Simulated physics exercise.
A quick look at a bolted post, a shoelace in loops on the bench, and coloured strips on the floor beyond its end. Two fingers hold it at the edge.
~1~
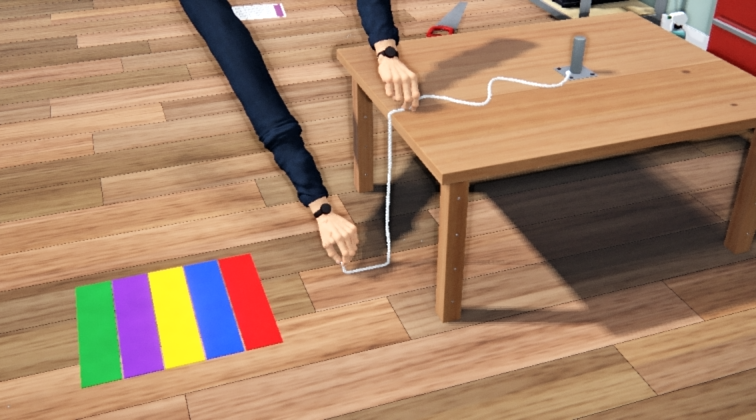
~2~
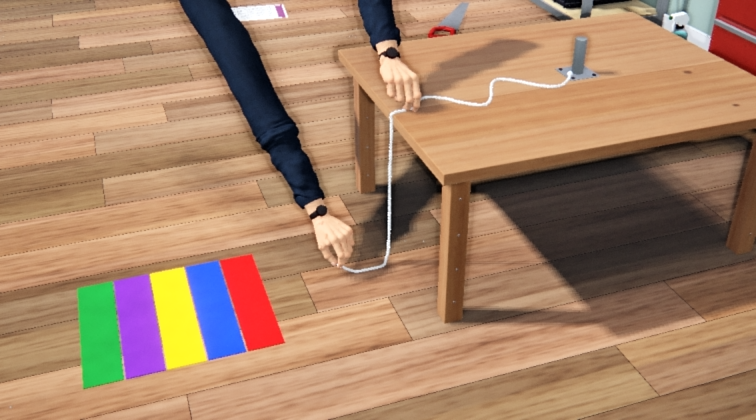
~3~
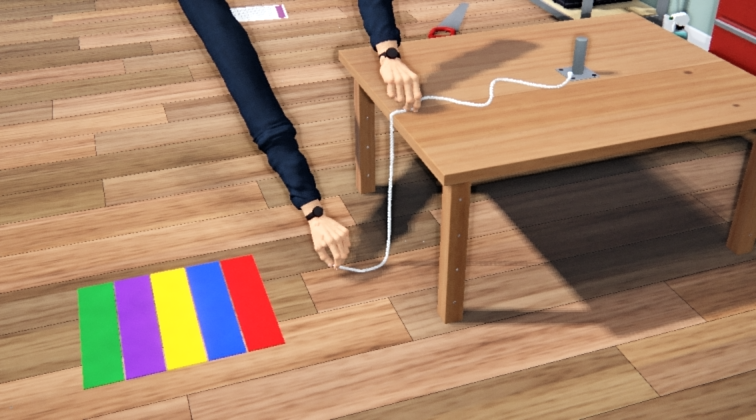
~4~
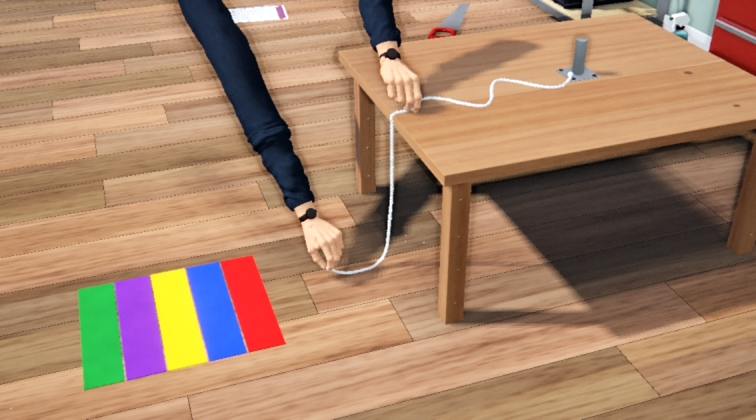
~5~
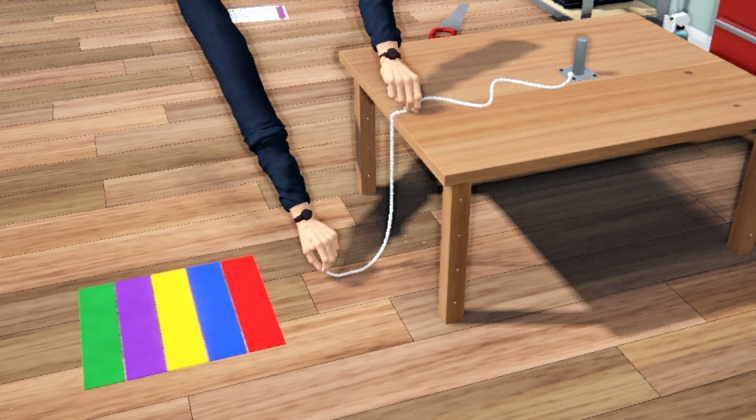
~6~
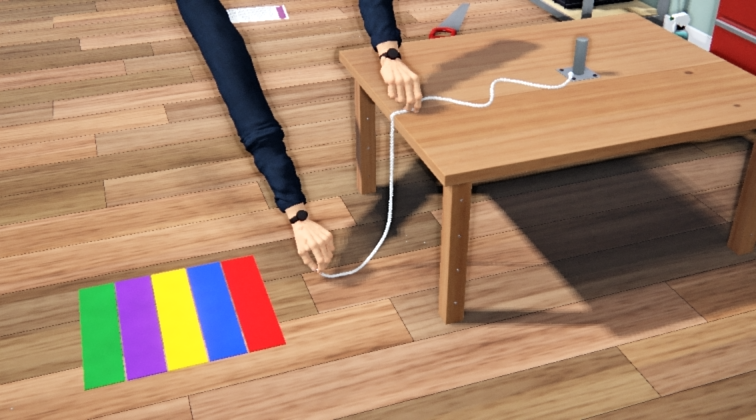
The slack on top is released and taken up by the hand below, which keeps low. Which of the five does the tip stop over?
It gets as far as the purple strip.
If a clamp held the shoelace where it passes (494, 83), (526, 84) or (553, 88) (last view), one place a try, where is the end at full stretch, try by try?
Try by try, around (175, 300), (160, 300) and (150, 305).
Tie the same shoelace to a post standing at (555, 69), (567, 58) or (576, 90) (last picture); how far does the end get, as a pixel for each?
In that order: (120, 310), (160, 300) and (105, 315).
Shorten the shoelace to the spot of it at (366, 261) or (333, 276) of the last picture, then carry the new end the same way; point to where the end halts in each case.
In that order: (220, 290) and (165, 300).
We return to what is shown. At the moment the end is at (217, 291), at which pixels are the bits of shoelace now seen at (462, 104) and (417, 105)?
About (404, 106), and the other about (376, 150).
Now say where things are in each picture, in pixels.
End (342, 262); red (259, 328); blue (221, 337); yellow (182, 345); purple (141, 354); green (100, 363), in the first frame.
End (338, 264); shoelace through (560, 86) (492, 84) (457, 102) (397, 113) (390, 185) (388, 250), in the second frame.
End (334, 266), in the third frame.
End (327, 268); shoelace through (561, 87) (492, 85) (458, 103) (397, 114) (392, 185) (386, 252), in the fourth frame.
End (322, 269), in the fifth frame.
End (318, 270); shoelace through (561, 86) (493, 85) (458, 103) (398, 114) (391, 185) (374, 252), in the sixth frame.
A little later, end near (217, 291); over blue.
Next, end near (168, 301); over yellow.
When it is tight, end near (137, 307); over purple. The purple one.
